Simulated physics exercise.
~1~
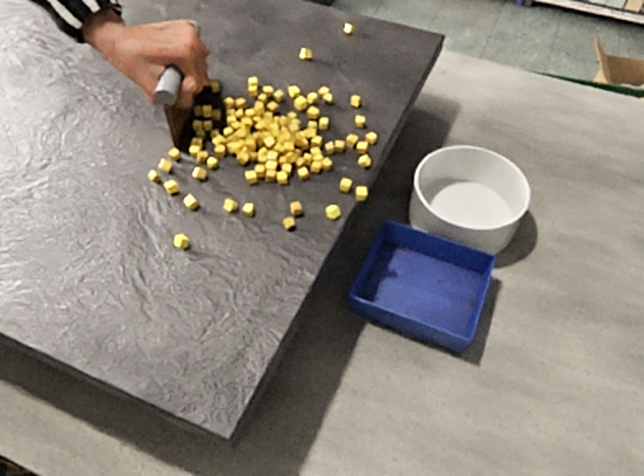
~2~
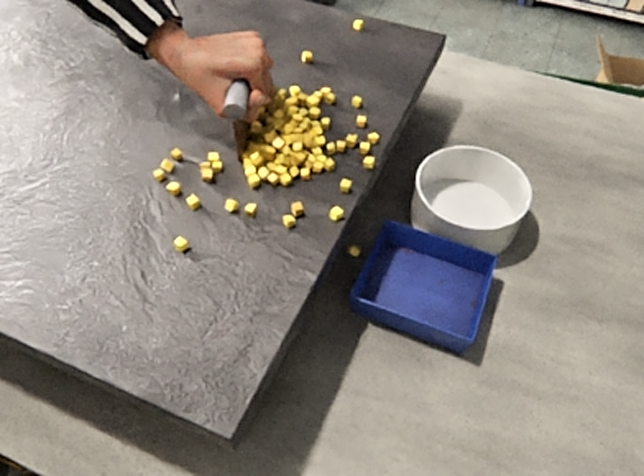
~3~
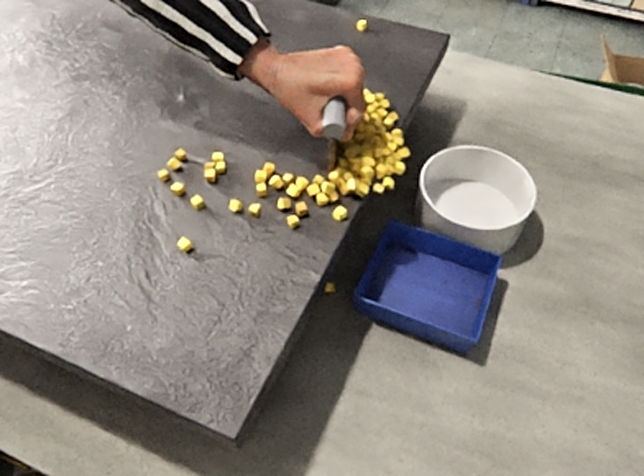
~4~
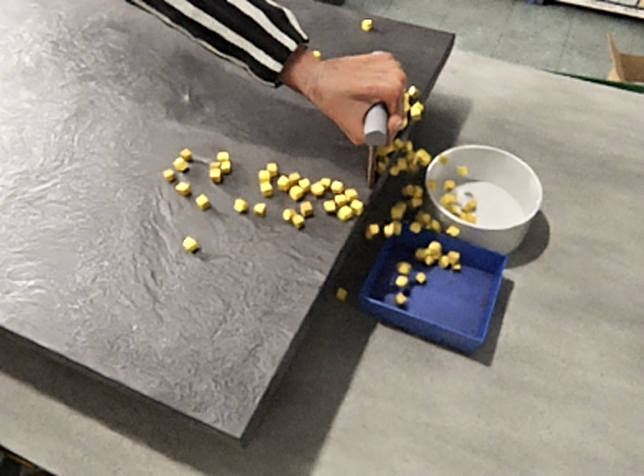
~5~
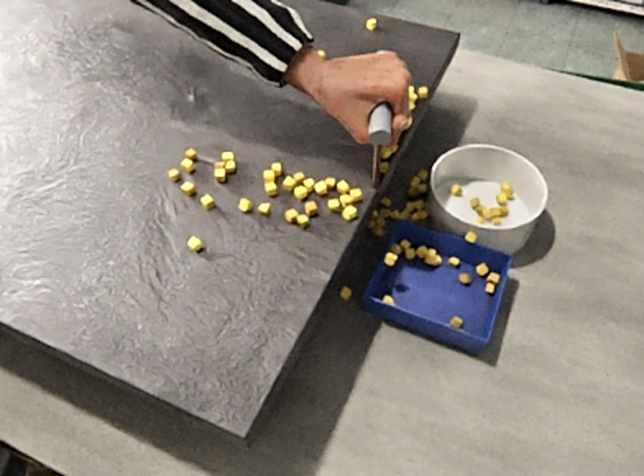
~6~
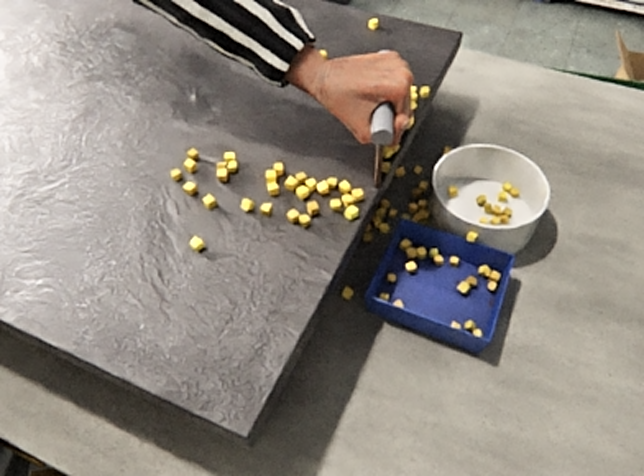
On a dark, textured board set over a grey surface, a hand in a black-and-white striped sleeve holds a scraper beside a loose pile of small yellow cubes, with a blue tin and a white pot below the right edge. The hand pushes the scraper rightward, bunching many cubes ahead of it and leaving others behind. At the edge, the packed cubes spill over, tumbling toward both containers. The scraper stops there. Some cubes settle in the tin, fewer in the pot, and others miss both, while many remain scattered on the board.
